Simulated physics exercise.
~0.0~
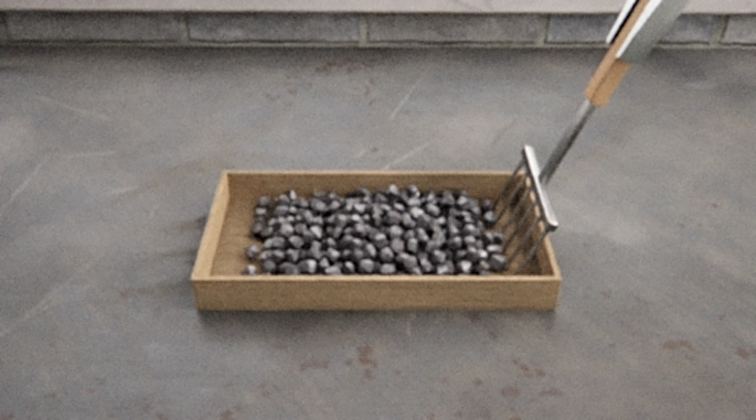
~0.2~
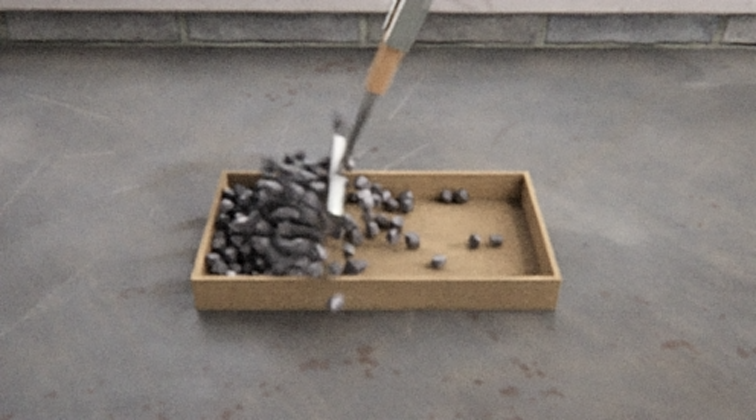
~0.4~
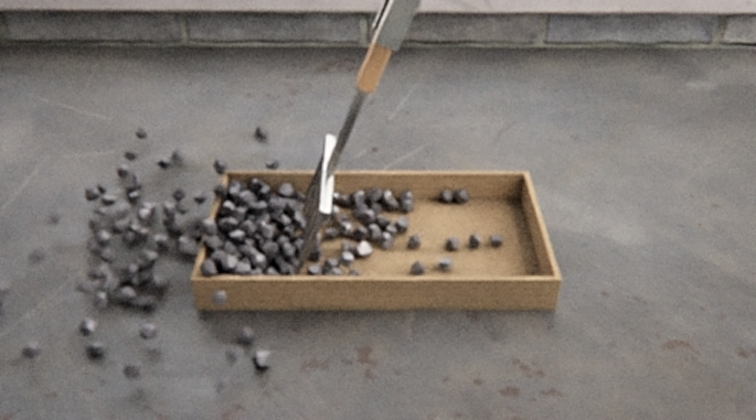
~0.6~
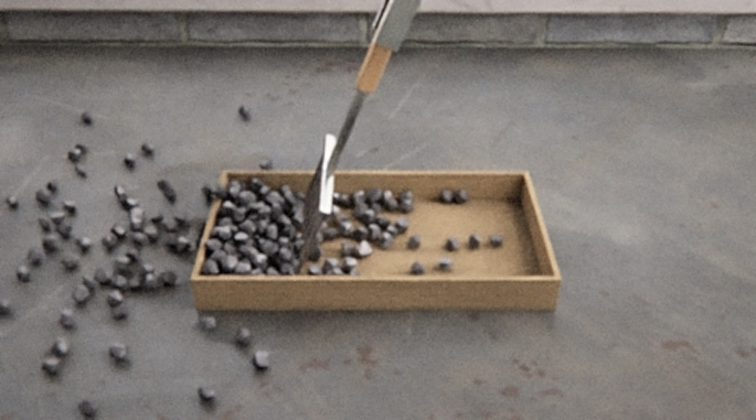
A fork sweeps dark pebbles left across a tray, spilling many onto the gray surface.
